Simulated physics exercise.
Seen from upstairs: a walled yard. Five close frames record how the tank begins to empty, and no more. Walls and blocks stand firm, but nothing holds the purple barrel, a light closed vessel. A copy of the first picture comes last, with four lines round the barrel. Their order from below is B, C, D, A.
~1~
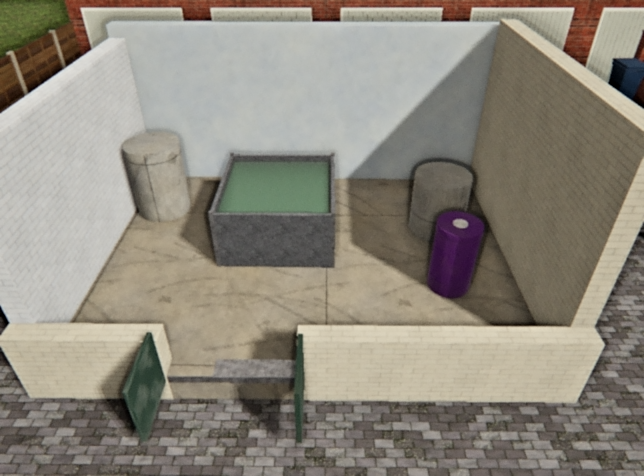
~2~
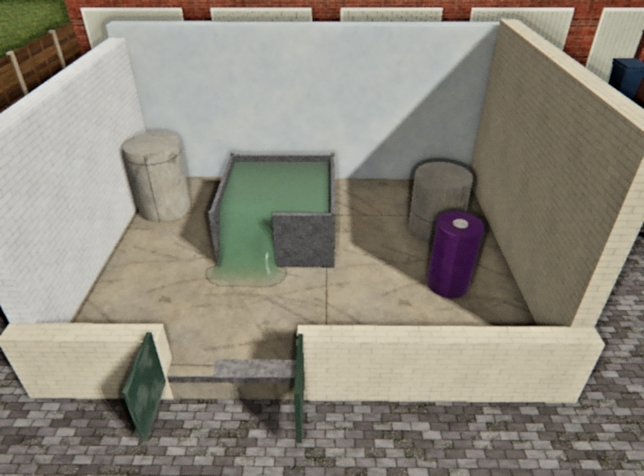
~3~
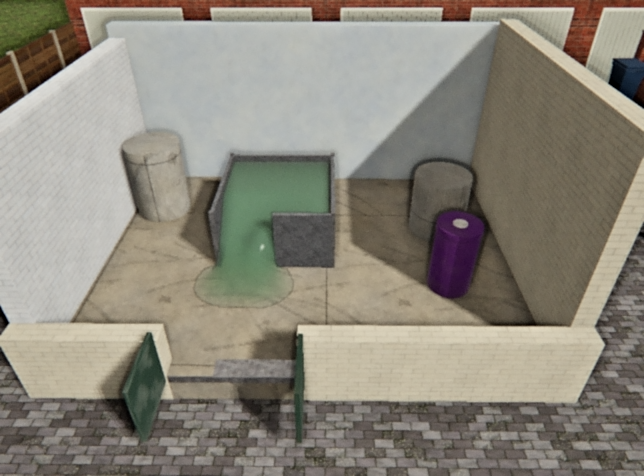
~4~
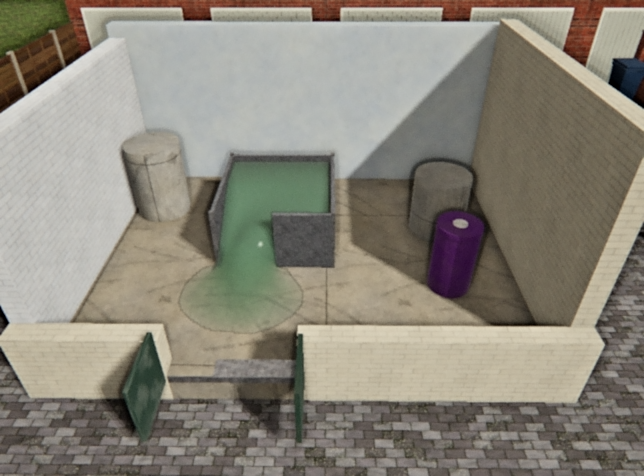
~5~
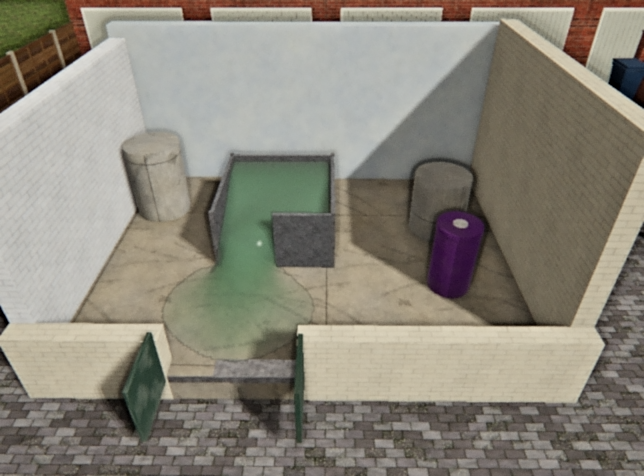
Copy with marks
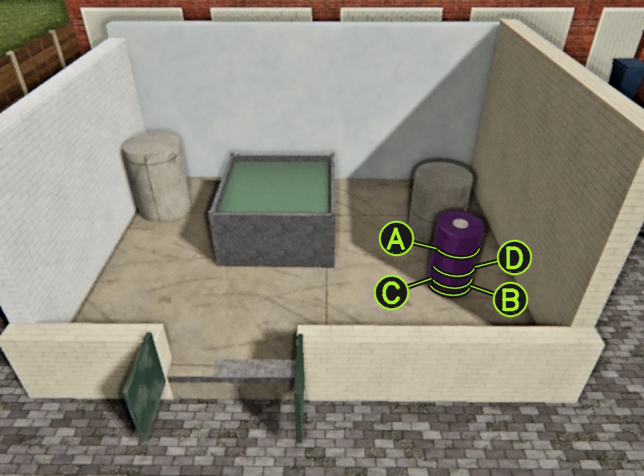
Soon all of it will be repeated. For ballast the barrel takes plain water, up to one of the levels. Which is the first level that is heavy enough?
B is the one.
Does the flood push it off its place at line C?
No, that is safe.
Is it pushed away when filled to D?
No, not at all.
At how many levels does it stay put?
All of the four.
On the marked copy, A at (461, 257); B at (453, 295); C at (454, 288); D at (457, 276); from the bottom up B, C, D, A.
If A is chosen, it does not move.
If B is chosen, it does not move.
If C is chosen, it does not move.
If D is chosen, it does not move.
